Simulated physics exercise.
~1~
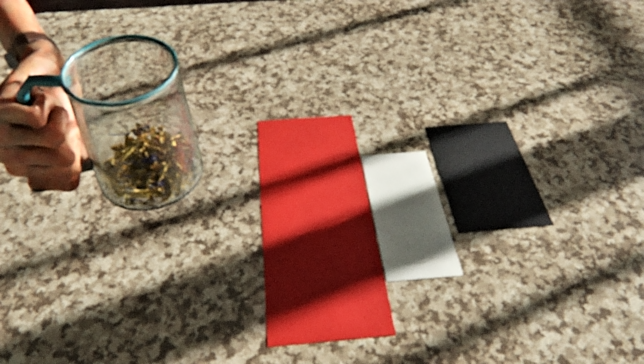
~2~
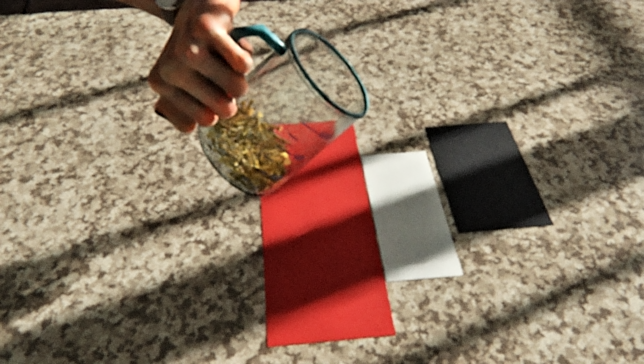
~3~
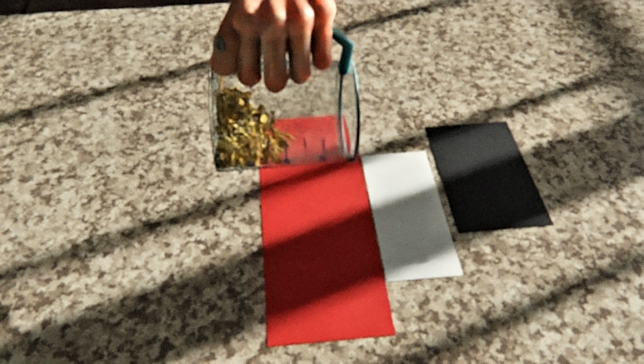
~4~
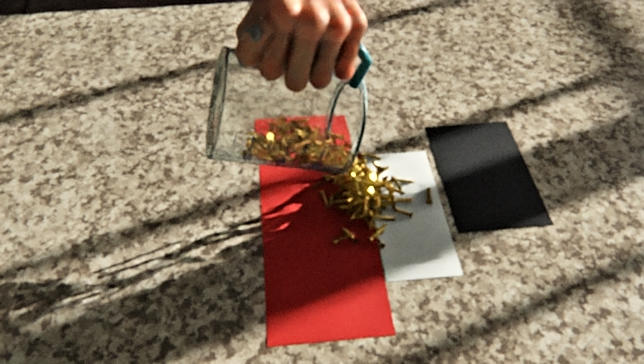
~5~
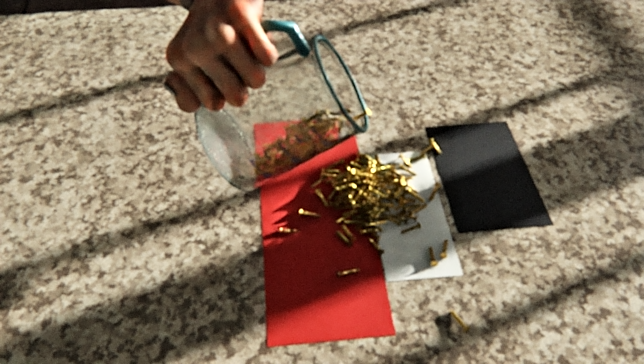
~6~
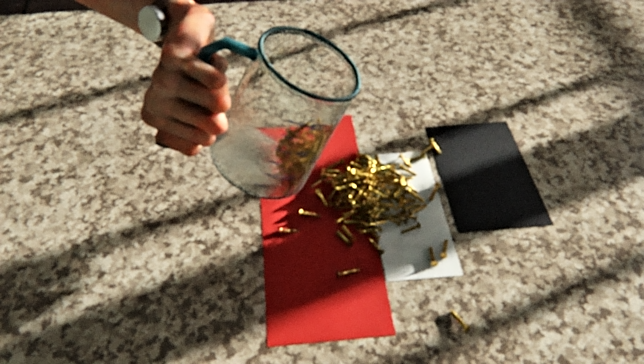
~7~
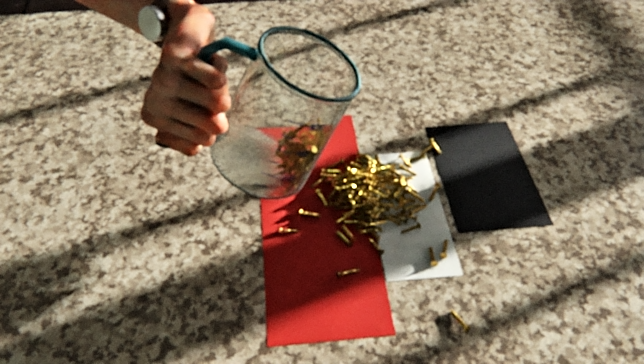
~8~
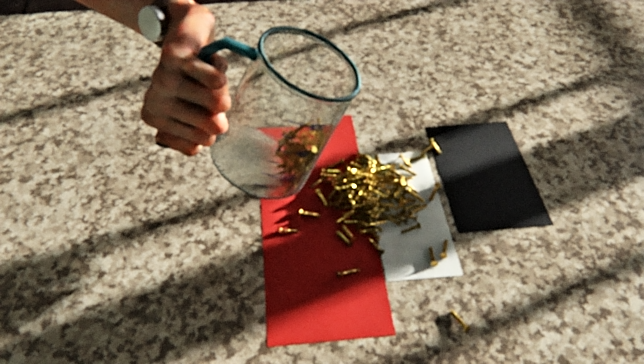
A hand tips a glass jug, spills brass screws over red and white mats, and stops.
